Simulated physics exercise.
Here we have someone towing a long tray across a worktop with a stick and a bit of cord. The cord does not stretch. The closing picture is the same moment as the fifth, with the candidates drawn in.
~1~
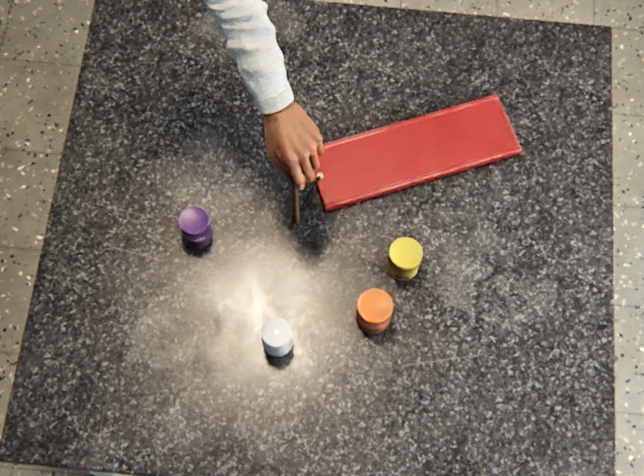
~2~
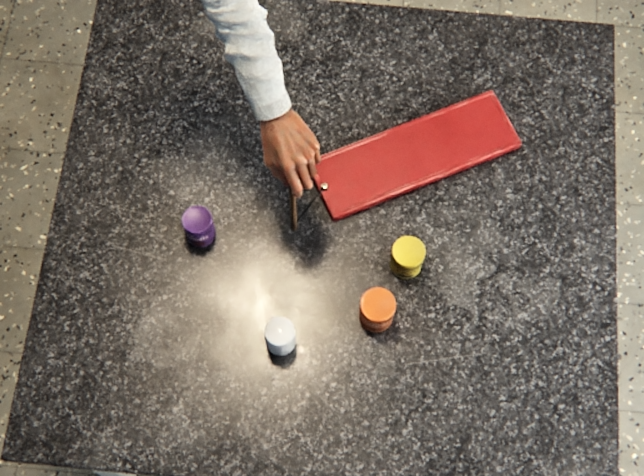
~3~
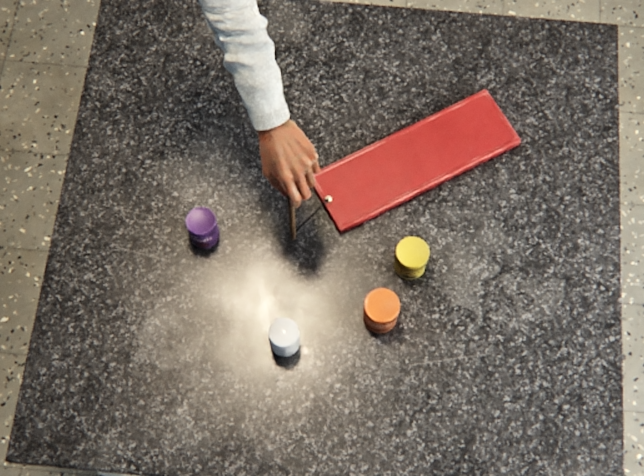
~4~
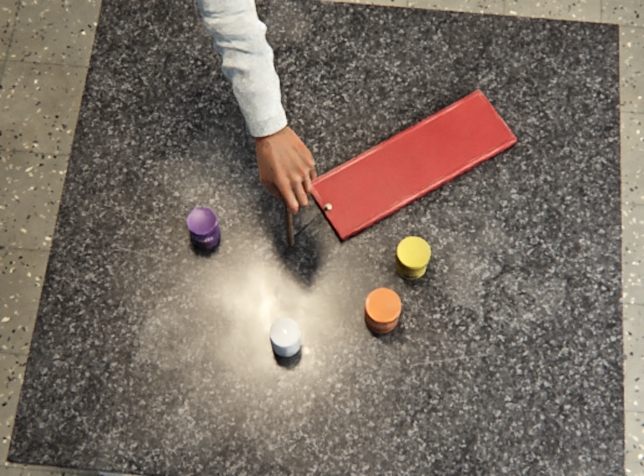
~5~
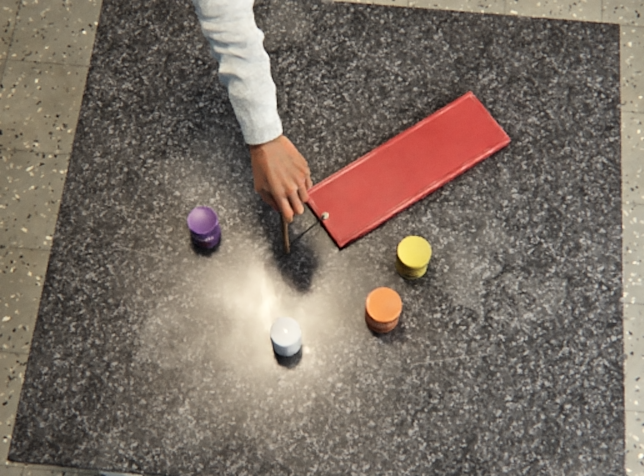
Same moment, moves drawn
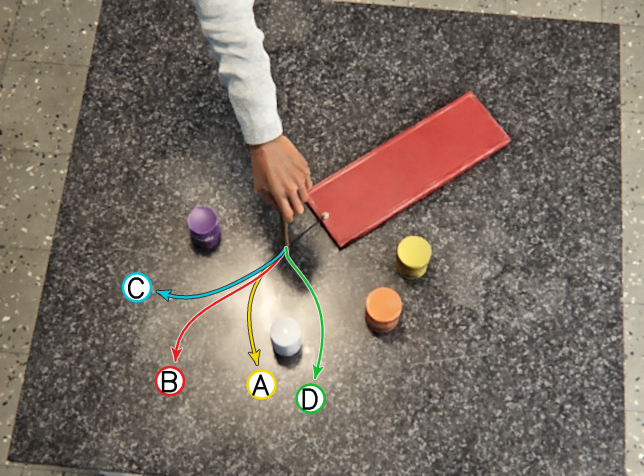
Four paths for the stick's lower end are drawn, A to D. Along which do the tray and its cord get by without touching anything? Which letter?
Only B misses them all.
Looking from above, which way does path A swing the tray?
Anticlockwise.
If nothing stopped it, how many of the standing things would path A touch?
One.
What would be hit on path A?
The white tin.
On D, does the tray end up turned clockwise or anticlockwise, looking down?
It turns anticlockwise.
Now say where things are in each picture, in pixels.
The first frame shows orange jar (374, 312); white tin (277, 337); yellow jar (404, 260).
The second frame shows red tray (415, 152); purple jar (199, 227).
The third frame shows red tray (415, 157); white tin (284, 337).
The fourth frame shows red tray (413, 161); purple jar (204, 228).
The fifth frame shows red tray (408, 166); white tin (286, 337); yellow jar (413, 258); purple jar (205, 228).
On the marked copy, A from (286, 248) via (250, 305) to (257, 364); B from (286, 248) via (224, 298) to (175, 361); C from (286, 248) via (227, 287) to (157, 292); D from (286, 248) via (319, 307) to (315, 378).
Taking B. A third of the way, foot of the stick (247, 286), middle of the tray (368, 197).
Two thirds of the way, foot of the stick (196, 318), middle of the tray (322, 229).
When it is over, foot of the stick (176, 361), middle of the tray (291, 255); nothing has been touched.
As for the rest, A meets the white tin; C meets the purple jar; D meets the orange jar and yellow jar.
